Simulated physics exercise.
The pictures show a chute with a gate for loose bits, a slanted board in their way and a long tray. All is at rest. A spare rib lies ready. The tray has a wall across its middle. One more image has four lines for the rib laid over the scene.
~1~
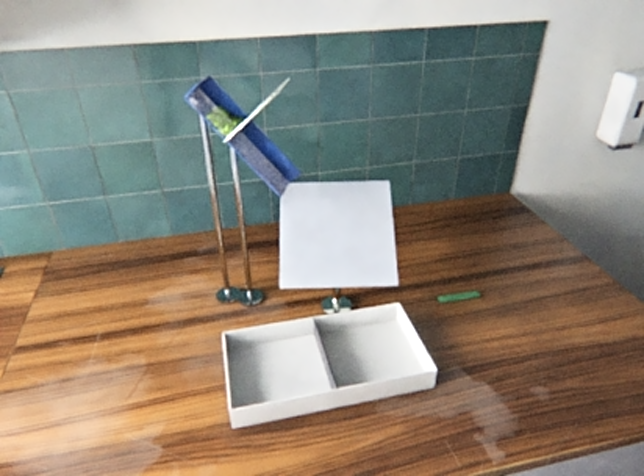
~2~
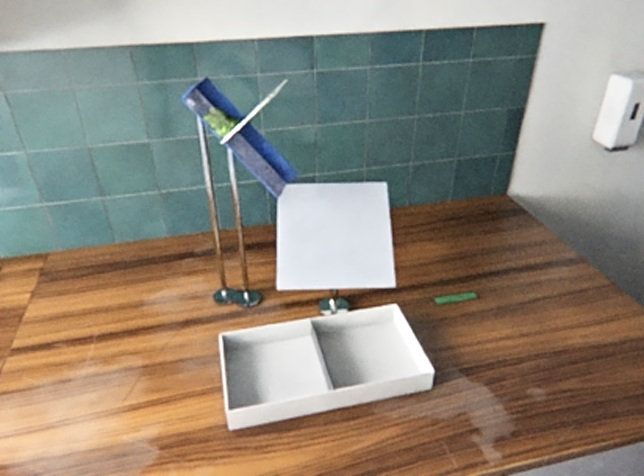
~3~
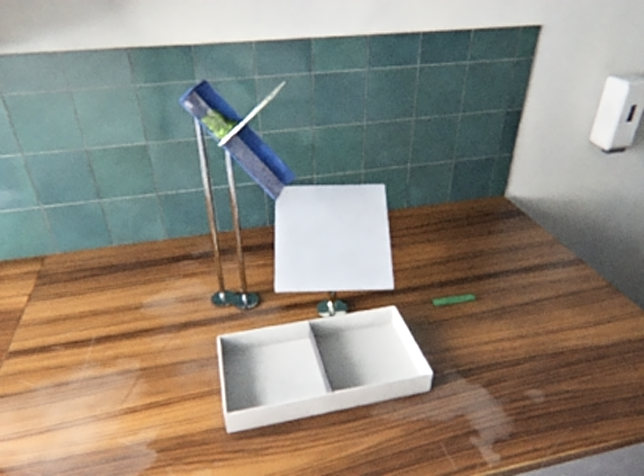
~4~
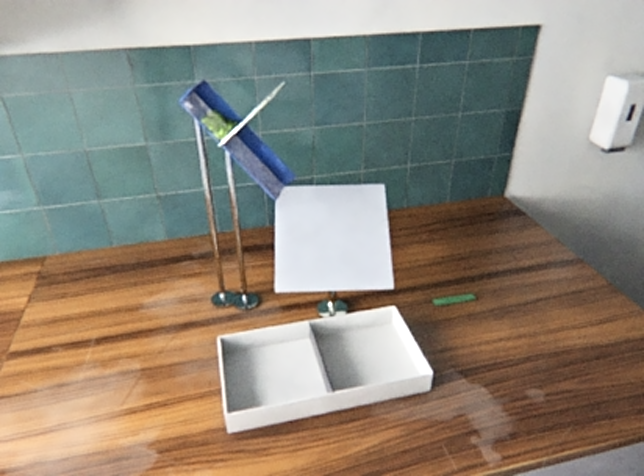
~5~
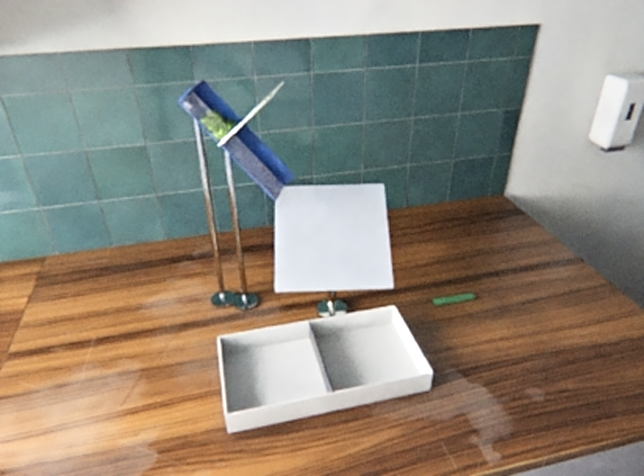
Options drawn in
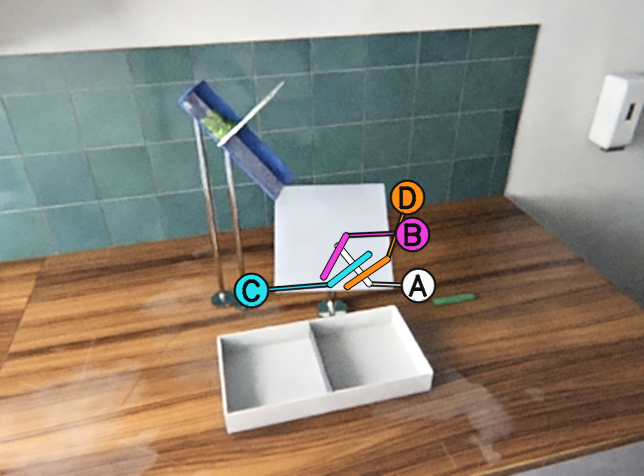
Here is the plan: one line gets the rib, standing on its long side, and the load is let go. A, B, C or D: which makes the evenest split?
Take C.
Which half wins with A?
The right half.
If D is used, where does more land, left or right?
Right.
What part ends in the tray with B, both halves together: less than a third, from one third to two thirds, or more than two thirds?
It is more than two thirds.
On the marked copy, line A from (338, 245) to (369, 283); line B from (346, 235) to (323, 277); line C from (368, 254) to (330, 284); line D from (387, 258) to (347, 286).
With A, of what is caught, just a few in the left half, almost all in the right.
With B, of what is caught, almost all in the left half, about a tenth in the right.
With C, of what is caught, roughly two thirds in the left half, roughly a third in the right.
With D, of what is caught, just a few in the left half, almost all in the right.
